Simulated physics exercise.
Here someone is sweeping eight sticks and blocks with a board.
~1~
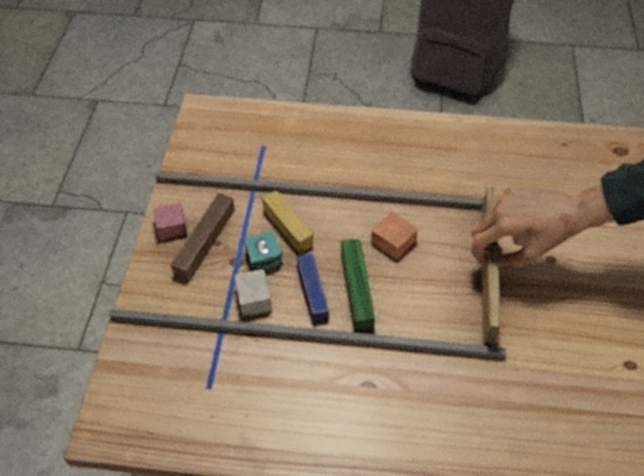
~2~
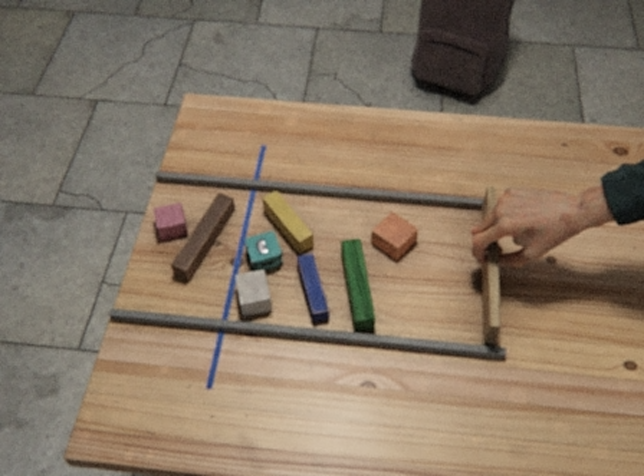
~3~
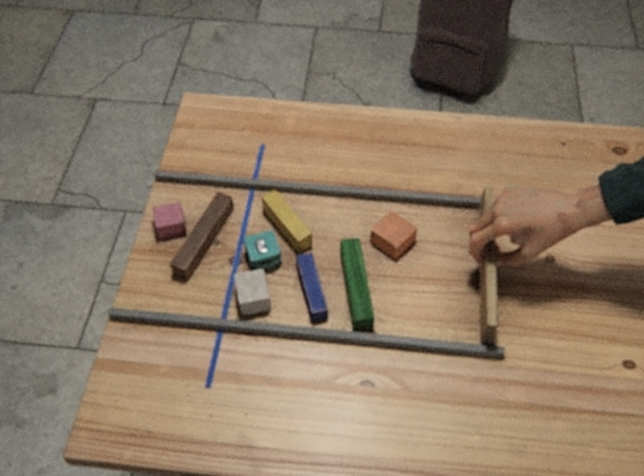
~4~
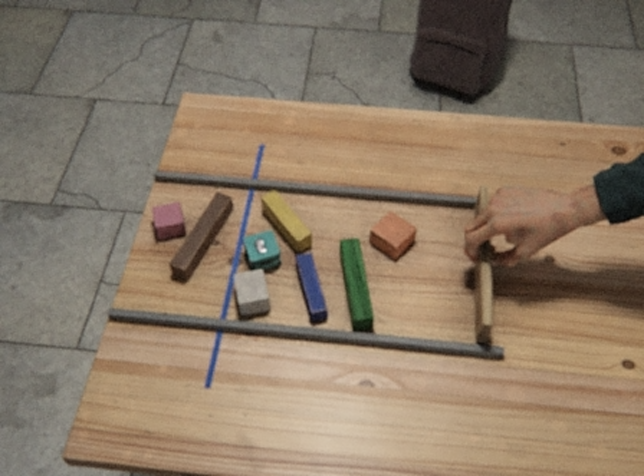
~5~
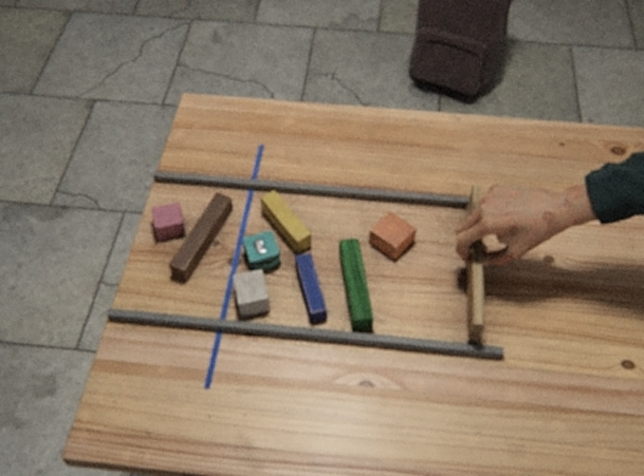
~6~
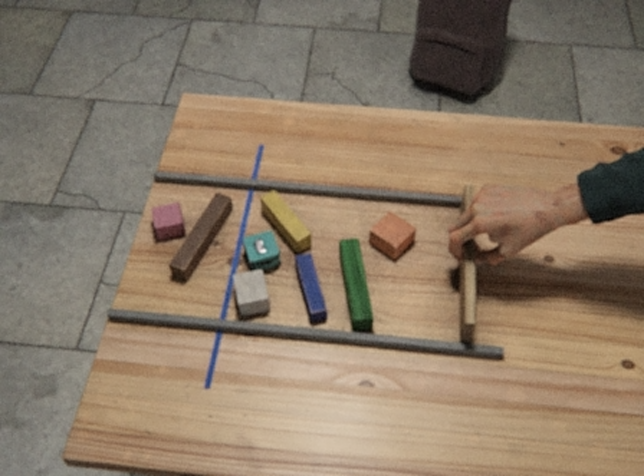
The video shows a hand slowly sliding a wooden board a short way left between two gray rails on a wooden table, while the colored blocks and sticks lying near a blue tape line stay still, untouched by the board.
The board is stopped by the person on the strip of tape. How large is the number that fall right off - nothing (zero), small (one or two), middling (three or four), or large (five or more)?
Nothing - zero.
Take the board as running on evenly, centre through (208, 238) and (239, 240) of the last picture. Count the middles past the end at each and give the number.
1 and 0.
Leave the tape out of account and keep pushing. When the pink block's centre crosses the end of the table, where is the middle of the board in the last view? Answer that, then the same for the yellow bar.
The middle sits near (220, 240) for the first and near (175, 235) for the other.
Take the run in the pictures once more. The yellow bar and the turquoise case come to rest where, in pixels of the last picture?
Final spots - yellow bar (204, 208), turquoise case (181, 254).
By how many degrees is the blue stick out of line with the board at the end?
The angle is some 0°.
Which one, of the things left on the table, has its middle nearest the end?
That's the pink block.
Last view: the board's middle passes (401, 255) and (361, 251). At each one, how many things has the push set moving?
That makes 1 at the first spot and 2 at the second.
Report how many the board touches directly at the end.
That makes 2.
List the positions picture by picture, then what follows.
Pink block (171, 222); brown bar (204, 236); white block (253, 293); board (490, 263); tape (239, 253), in the first frame.
Brown bar (204, 236); board (490, 263), in the second frame.
White block (253, 292); orange block (393, 235), in the third frame.
Pink block (169, 221); turquoise case (263, 252), in the fourth frame.
Brown bar (202, 235); yellow bar (286, 221), in the fifth frame.
Pink block (169, 222); brown bar (202, 235); white block (252, 293); board (467, 261); tape (238, 252), in the sixth frame.
A little later, none off yet; pink block at rest near (169, 222); brown bar at rest near (202, 235); white block at rest near (252, 293).
Next, none off yet; pink block at rest near (169, 222); brown bar moving near (195, 234); white block shifted about its own width near (206, 286).
When it is over, the number that fall off is zero.
